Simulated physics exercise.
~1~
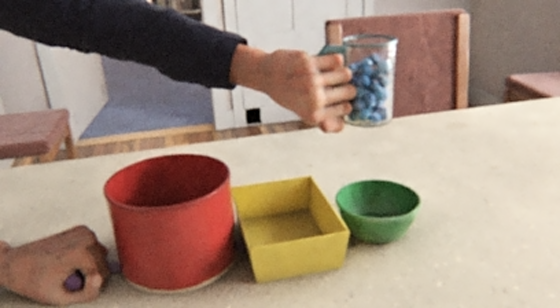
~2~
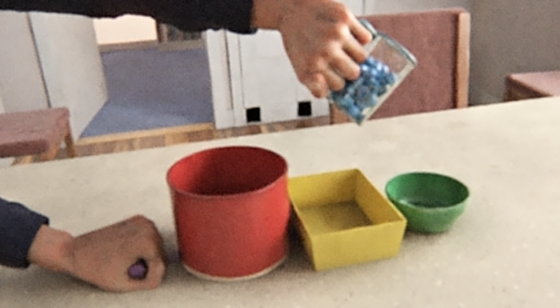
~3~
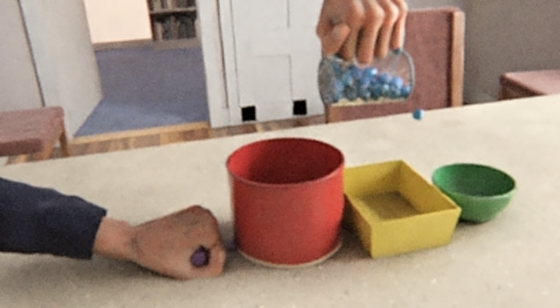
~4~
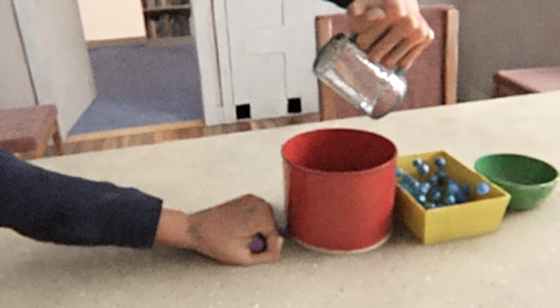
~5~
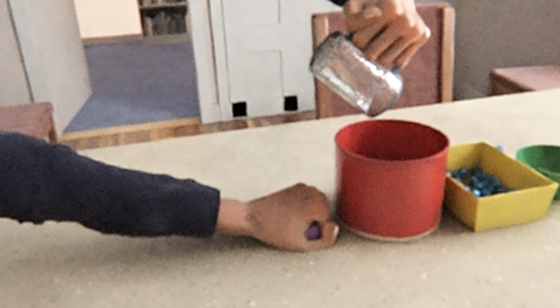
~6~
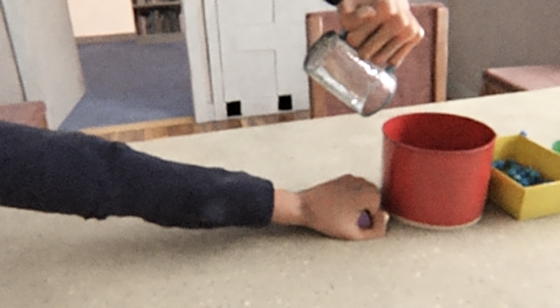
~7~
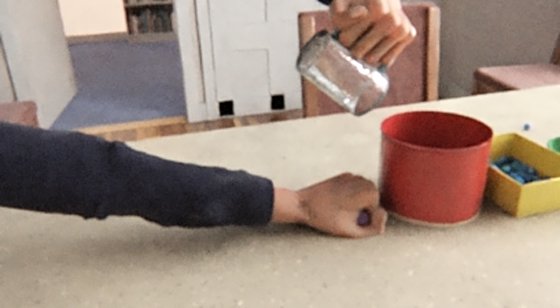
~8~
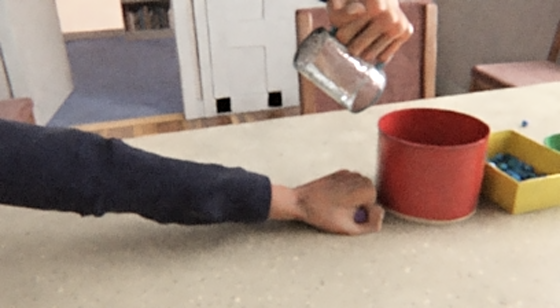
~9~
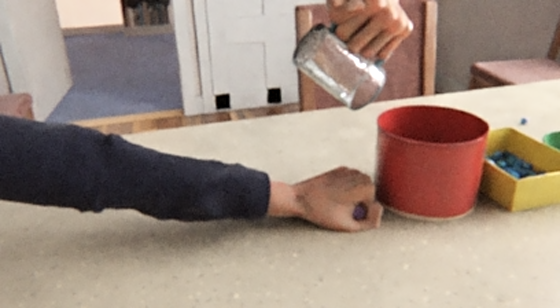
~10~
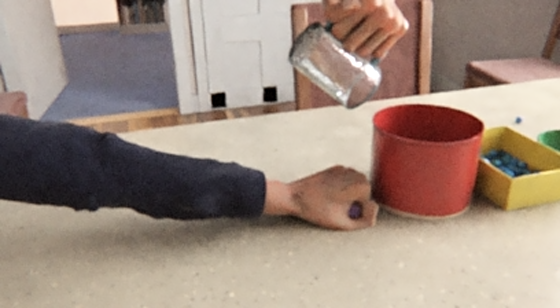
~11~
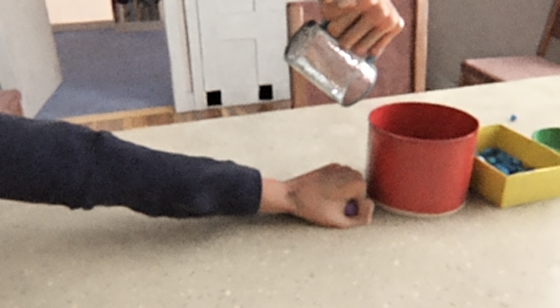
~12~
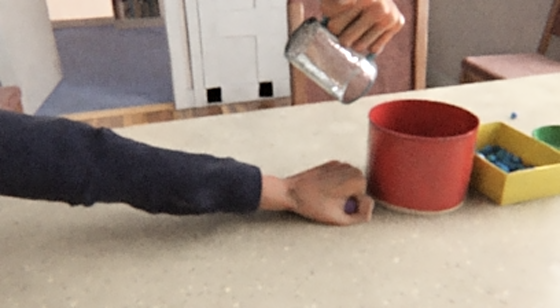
A hand tips blue pebbles from a clear cup into a yellow tin beside a red pot.
